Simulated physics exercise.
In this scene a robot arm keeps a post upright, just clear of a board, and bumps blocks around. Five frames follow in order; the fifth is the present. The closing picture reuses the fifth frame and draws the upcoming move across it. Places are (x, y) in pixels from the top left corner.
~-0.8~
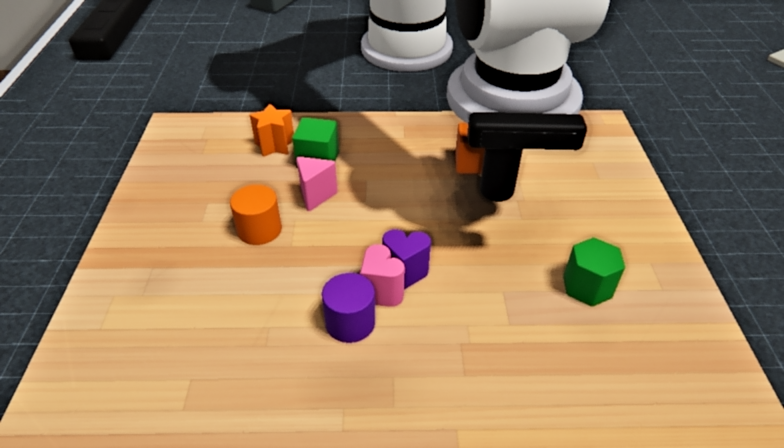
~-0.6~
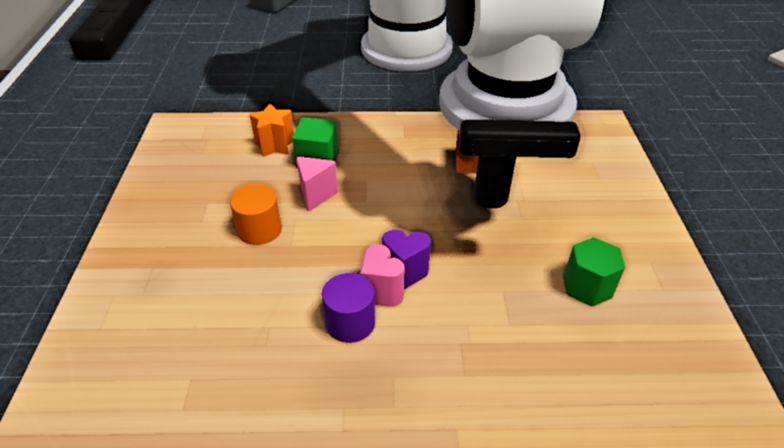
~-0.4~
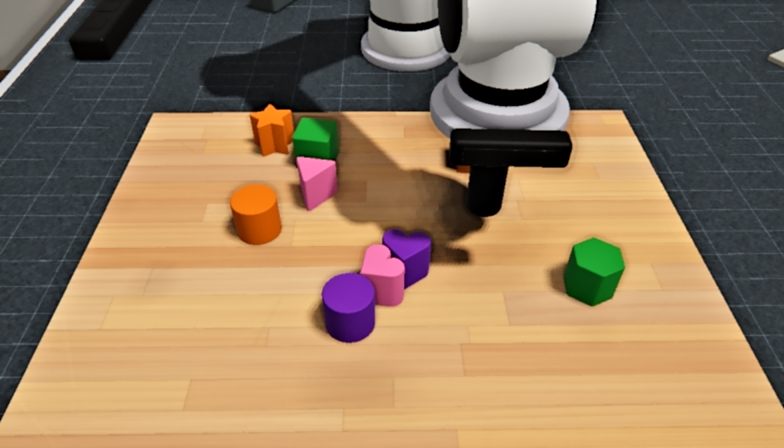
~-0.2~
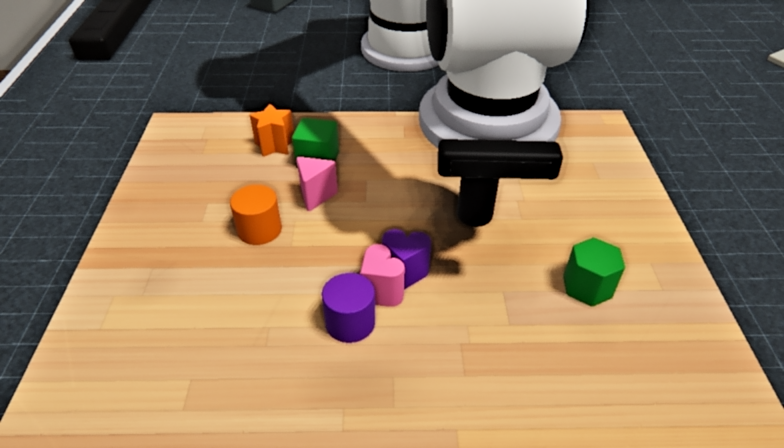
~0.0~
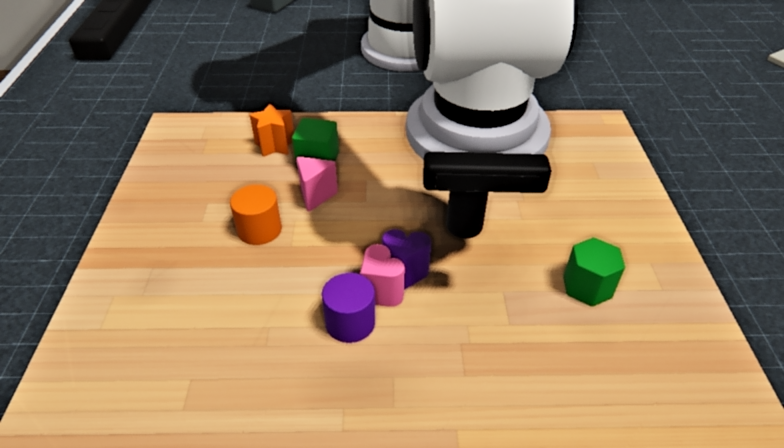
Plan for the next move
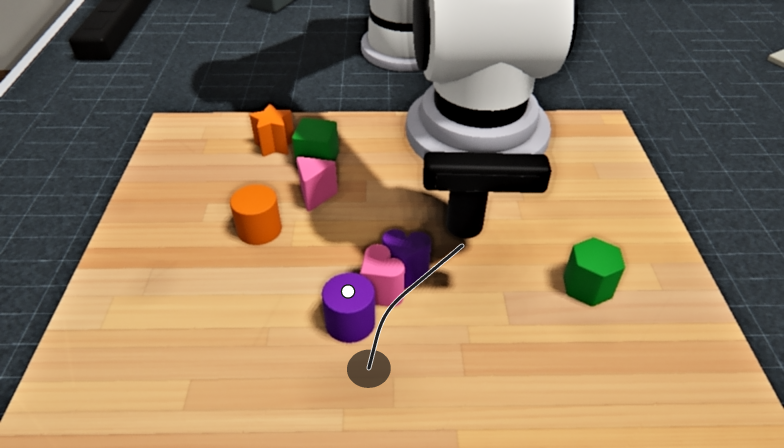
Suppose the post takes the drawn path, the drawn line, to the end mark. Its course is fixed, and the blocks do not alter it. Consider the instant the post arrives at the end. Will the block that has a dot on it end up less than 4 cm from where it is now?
Yes.
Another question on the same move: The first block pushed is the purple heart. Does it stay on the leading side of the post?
It falls back or aside.
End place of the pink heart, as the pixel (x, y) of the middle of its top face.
My estimate: (312, 263).
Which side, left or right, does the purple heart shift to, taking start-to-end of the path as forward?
Out to the right.
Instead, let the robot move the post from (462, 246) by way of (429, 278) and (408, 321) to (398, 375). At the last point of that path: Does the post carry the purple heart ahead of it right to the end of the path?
It seems not.
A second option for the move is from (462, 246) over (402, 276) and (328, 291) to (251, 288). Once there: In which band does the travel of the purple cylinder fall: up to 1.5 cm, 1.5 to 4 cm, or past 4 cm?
It goes a little way, 1.5 to 4 cm.
The drawn path runs from (462, 246) through (424, 277) and (386, 314) to (369, 368); the dot is on the purple cylinder.
What follows on the original path. One third of the way, post at (424, 260); purple cylinder at (333, 299); pink heart at (348, 264), turned 20° clockwise; purple heart at (381, 252), turned 25° clockwise.
Two thirds of the way, post at (386, 297); purple cylinder at (320, 304); pink heart at (311, 263), turned 60° clockwise; purple heart at (348, 270), turned 85° clockwise.
At the end, post at (368, 351); purple cylinder at (318, 304); pink heart at (312, 263), turned 60° clockwise; purple heart at (348, 271), turned 95° clockwise.
